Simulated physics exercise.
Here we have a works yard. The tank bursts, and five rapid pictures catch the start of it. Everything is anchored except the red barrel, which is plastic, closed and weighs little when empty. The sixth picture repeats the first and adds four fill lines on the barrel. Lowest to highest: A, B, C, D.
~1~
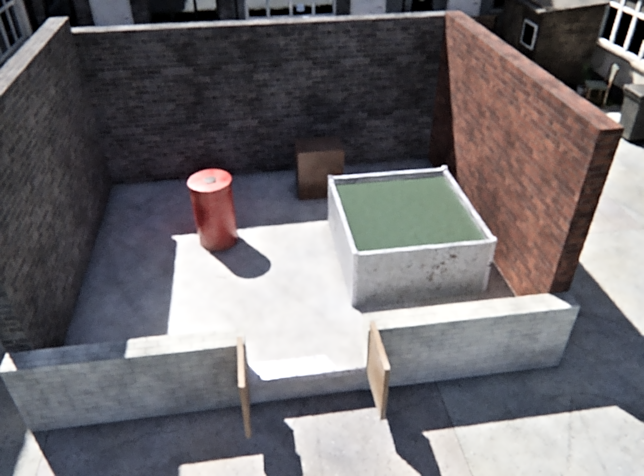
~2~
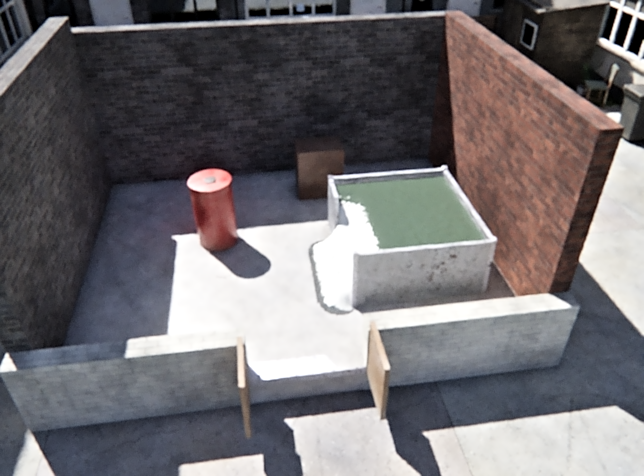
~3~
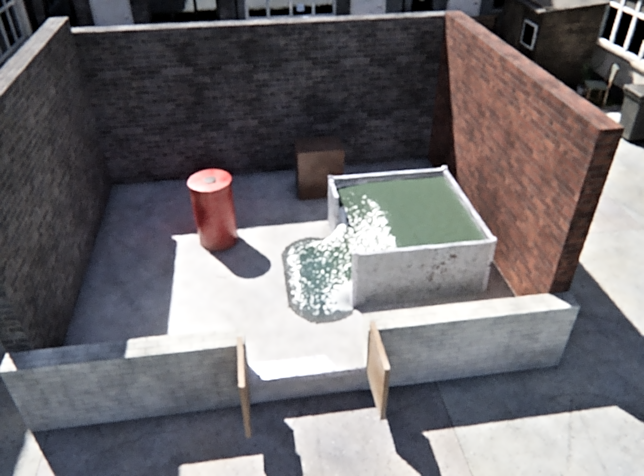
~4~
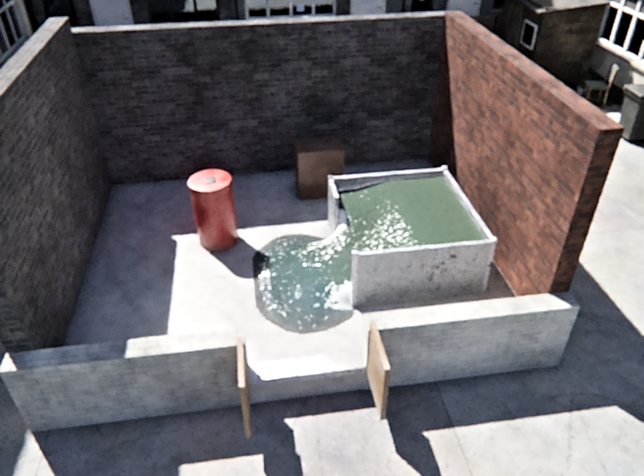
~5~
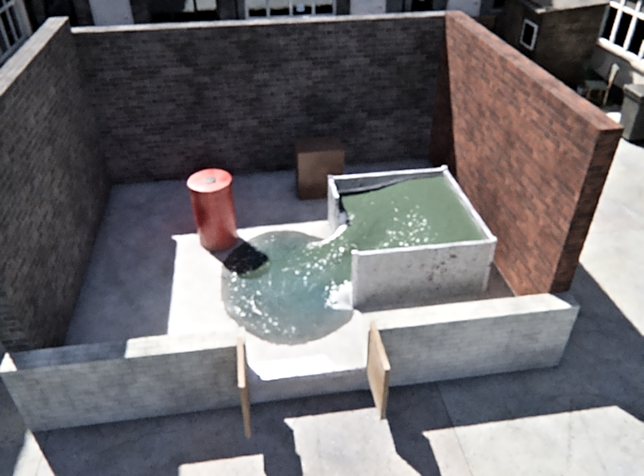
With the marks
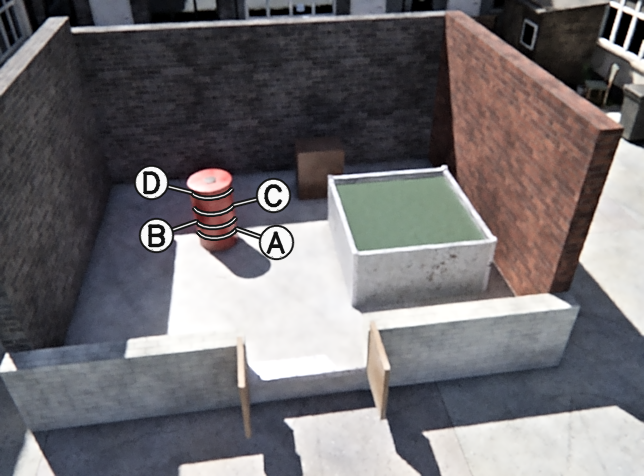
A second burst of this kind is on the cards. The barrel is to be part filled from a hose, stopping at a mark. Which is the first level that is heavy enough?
Use level A.
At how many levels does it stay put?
All of them.
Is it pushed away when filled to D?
No, not at all.
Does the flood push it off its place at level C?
No, not at all.
On the marked copy, A at (217, 238); B at (215, 227); C at (213, 214); D at (211, 198); from the bottom up A, B, C, D.
For level A, it does not move.
For level B, it does not move.
For level C, it does not move.
For level D, it does not move.
